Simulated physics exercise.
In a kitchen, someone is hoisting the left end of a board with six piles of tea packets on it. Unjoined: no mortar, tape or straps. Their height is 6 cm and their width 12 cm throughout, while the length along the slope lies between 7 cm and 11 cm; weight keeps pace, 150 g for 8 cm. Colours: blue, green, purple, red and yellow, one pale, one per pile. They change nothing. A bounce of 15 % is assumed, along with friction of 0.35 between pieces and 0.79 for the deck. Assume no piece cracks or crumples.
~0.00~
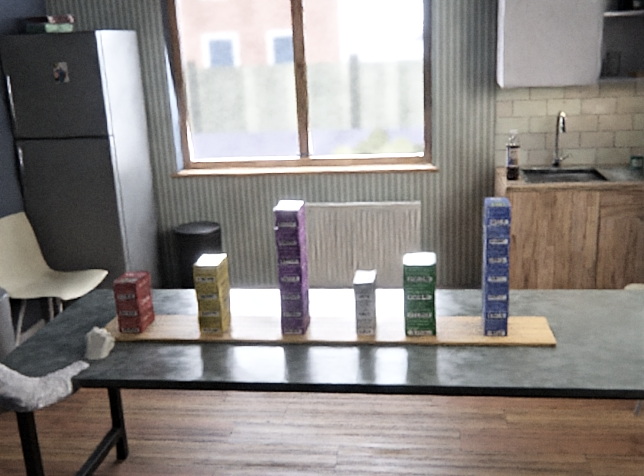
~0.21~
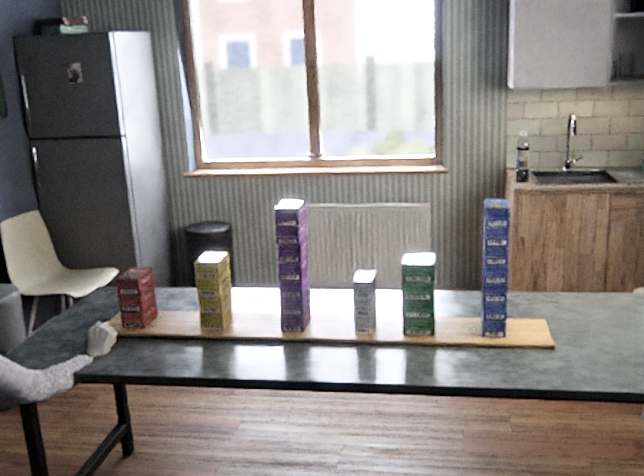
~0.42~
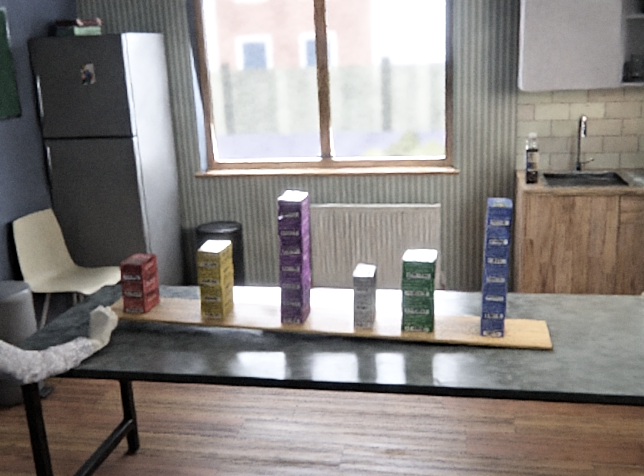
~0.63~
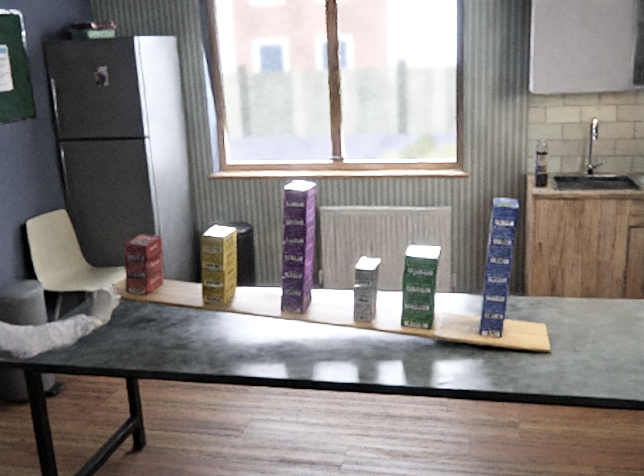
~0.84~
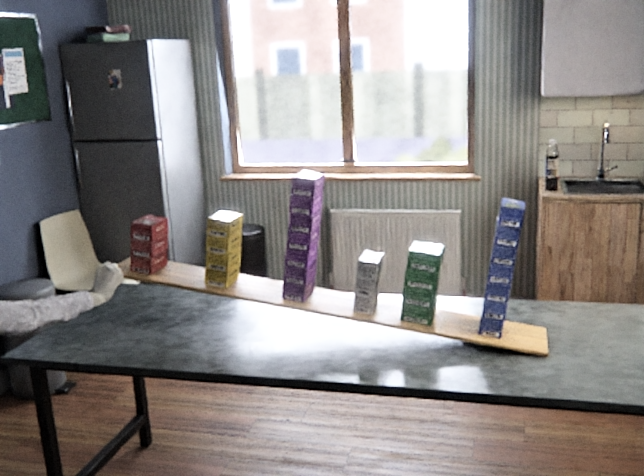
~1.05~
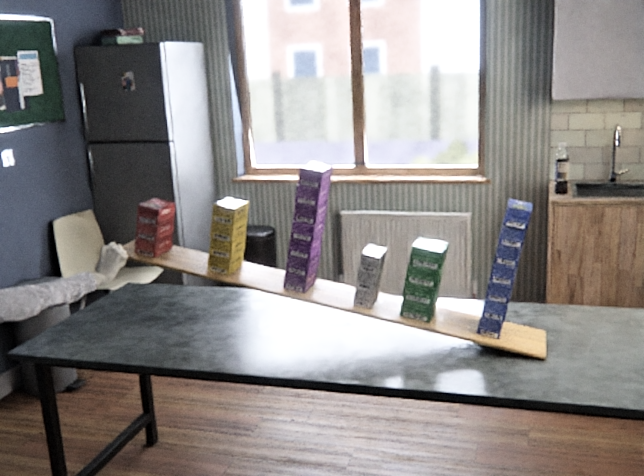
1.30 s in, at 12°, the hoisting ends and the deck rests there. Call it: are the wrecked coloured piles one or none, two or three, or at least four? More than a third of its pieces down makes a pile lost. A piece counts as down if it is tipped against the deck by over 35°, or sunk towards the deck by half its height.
Two or three.
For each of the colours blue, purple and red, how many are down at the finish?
For blue the count is 7, for purple it's 7, and for red it's 0.
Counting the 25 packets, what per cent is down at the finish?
The share is about 70 in a hundred.
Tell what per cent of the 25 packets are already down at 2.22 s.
By then 70 %.
After 1.26 s, slope 12°; none of the 25 other packets down, 14 disturbed; top blue packet 5° from how it stood; top purple packet 4° from how it stood.
After 1.54 s, slope 12°; 8 of the 25 other packets down; top blue packet 39° from how it stood, 7 cm lower; top purple packet 30° from how it stood, 36 mm lower.
After 1.78 s, slope 12°; 14 of the 25 other packets down; top blue packet on its side; top purple packet on its side.
After 2.22 s, slope 12°; 17 of the 25 other packets down; top purple packet upside down; top green packet on its side.
In the end (2.9 s), slope 12°; 17 of the 25 other packets down; top green packet upside down; top purple packet upside down. Wrecked, blue, green and purple. From the last view, middles, top green packet near (564, 312), top purple packet near (624, 321).
